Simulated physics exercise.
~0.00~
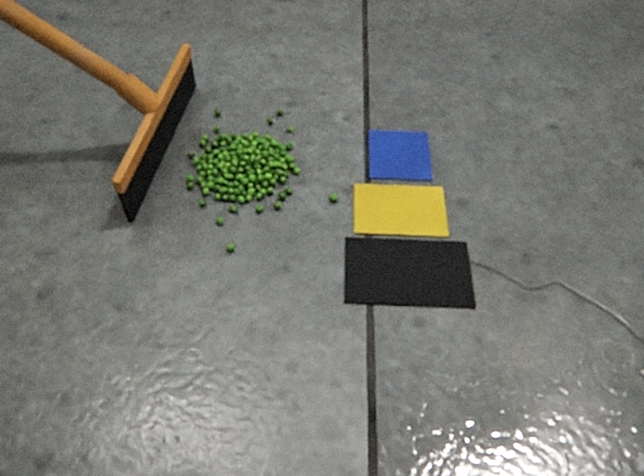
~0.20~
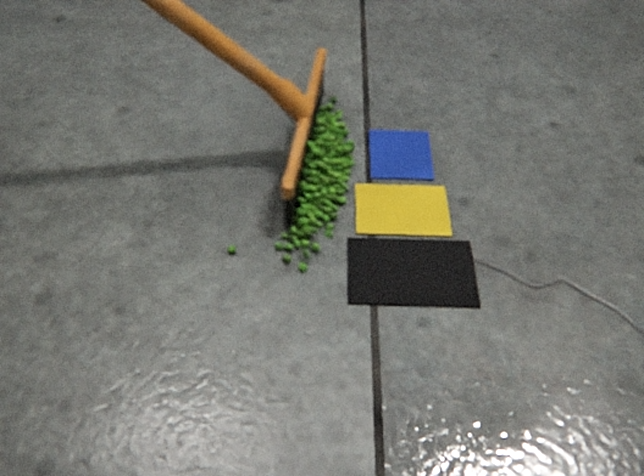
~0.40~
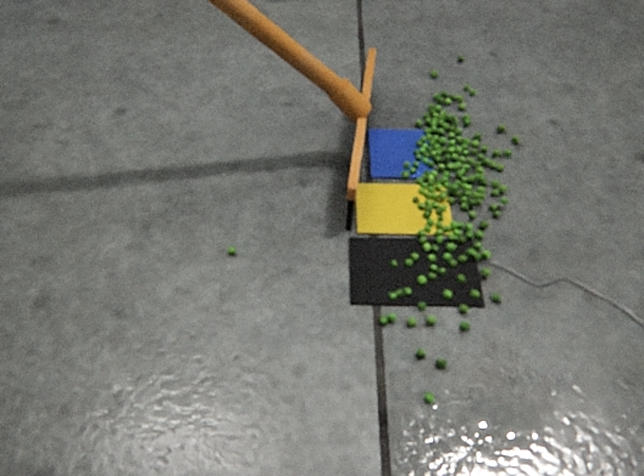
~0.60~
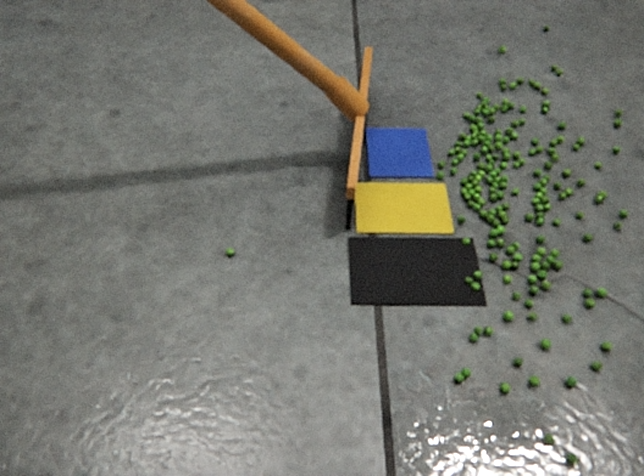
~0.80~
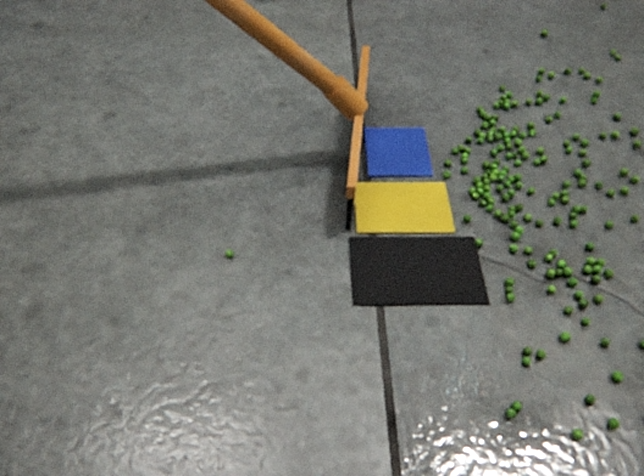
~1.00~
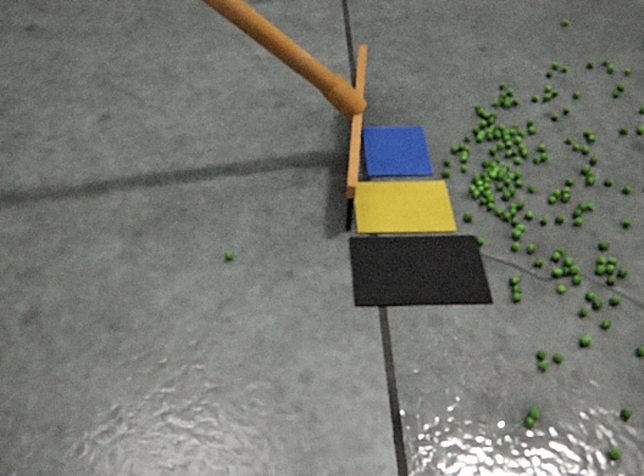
On a gray floor, a wooden-handled squeegee pushed a pile of small green peas to the right and stopped beside blue, yellow and black mats, while the peas rolled on across them and ended scattered beyond, with one pea left behind.
